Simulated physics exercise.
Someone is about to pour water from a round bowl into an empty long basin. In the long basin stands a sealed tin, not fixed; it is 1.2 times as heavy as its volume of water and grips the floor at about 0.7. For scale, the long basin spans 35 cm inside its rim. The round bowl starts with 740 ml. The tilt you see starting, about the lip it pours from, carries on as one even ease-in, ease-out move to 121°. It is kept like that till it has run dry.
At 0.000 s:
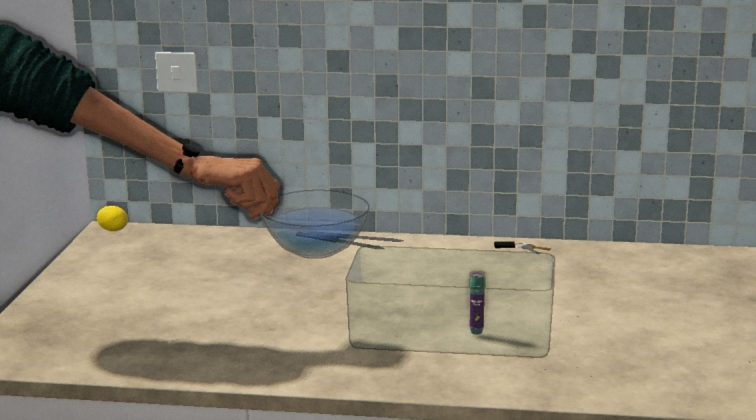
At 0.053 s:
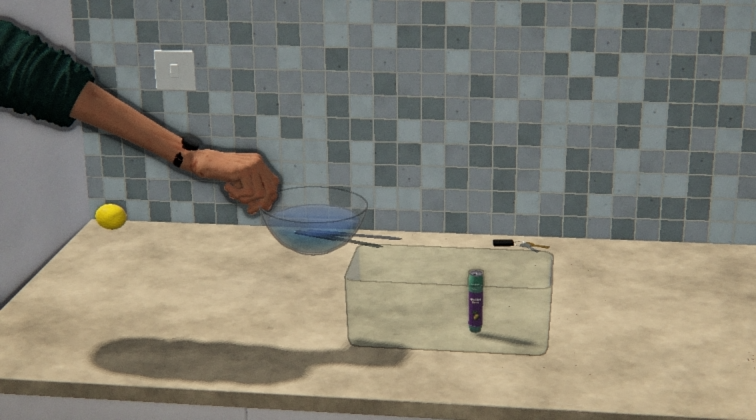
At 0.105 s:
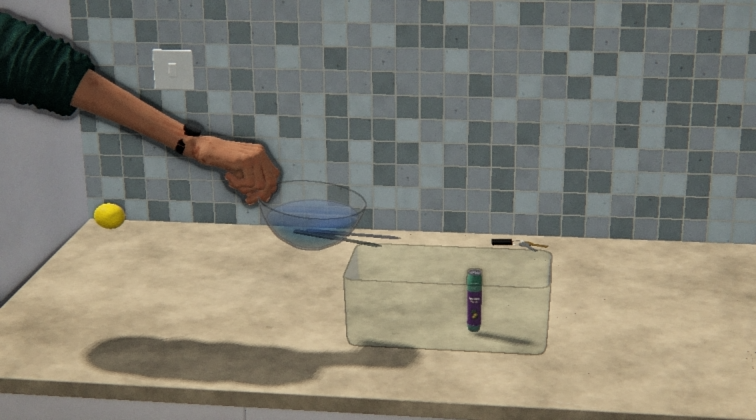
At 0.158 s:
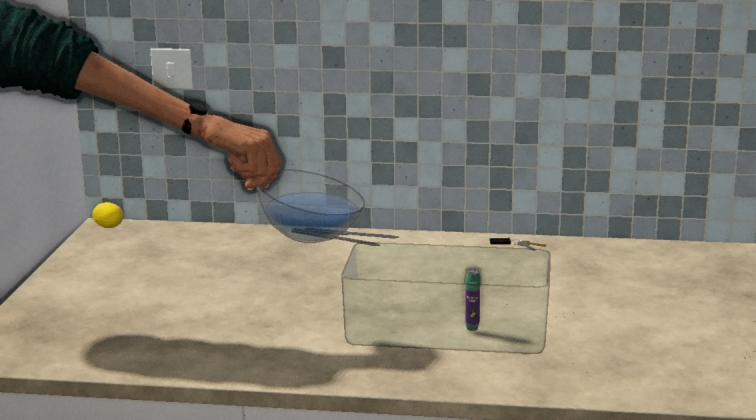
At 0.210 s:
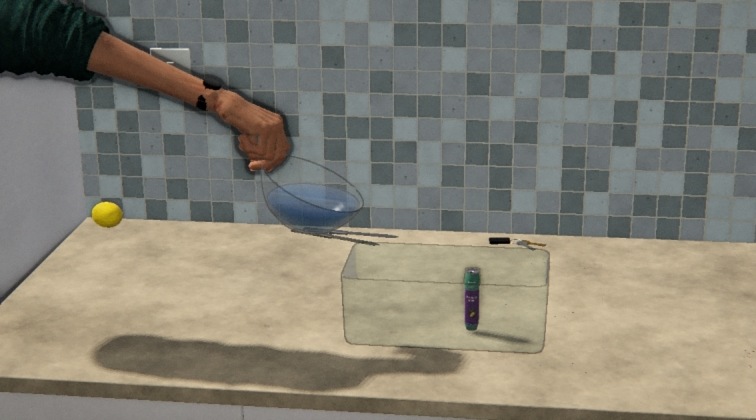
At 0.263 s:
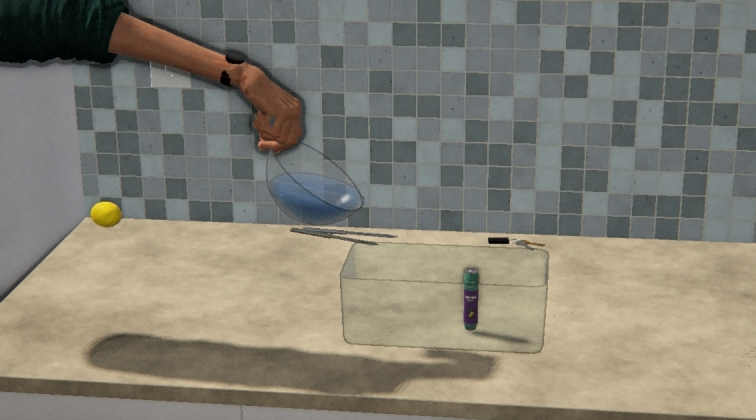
In the video, a hand holds a clear round bowl of blue liquid above a countertop, beside a transparent basin with a small tin inside, then raises the bowl's left side, tilting it steadily rightward toward the basin.
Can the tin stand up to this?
It goes over.
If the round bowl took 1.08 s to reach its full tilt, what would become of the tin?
Then it keeps standing.
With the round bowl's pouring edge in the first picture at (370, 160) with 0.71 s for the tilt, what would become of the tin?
Then it falls.
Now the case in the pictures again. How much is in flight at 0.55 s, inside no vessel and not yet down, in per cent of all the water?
Near 64 in a hundred.
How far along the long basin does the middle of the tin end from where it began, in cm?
About 6.0 cm.
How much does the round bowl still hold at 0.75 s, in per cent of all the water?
About 0 per cent.
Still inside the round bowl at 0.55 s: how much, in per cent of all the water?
Some 12 per cent.
By 0.55 s the tilt is 106° and 11 per cent is still to pour; the tin stands where it began.
By 0.75 s the tilt is 121° and 0 per cent is still to pour; the tin leans 8°.
By 0.97 s the tilt is 121° and 0 per cent is still to pour; the tin leans 7°.
By 1.21 s the tilt is 121° and 0 per cent is still to pour; the tin lies on its side.
At rest the tin lies on its side.
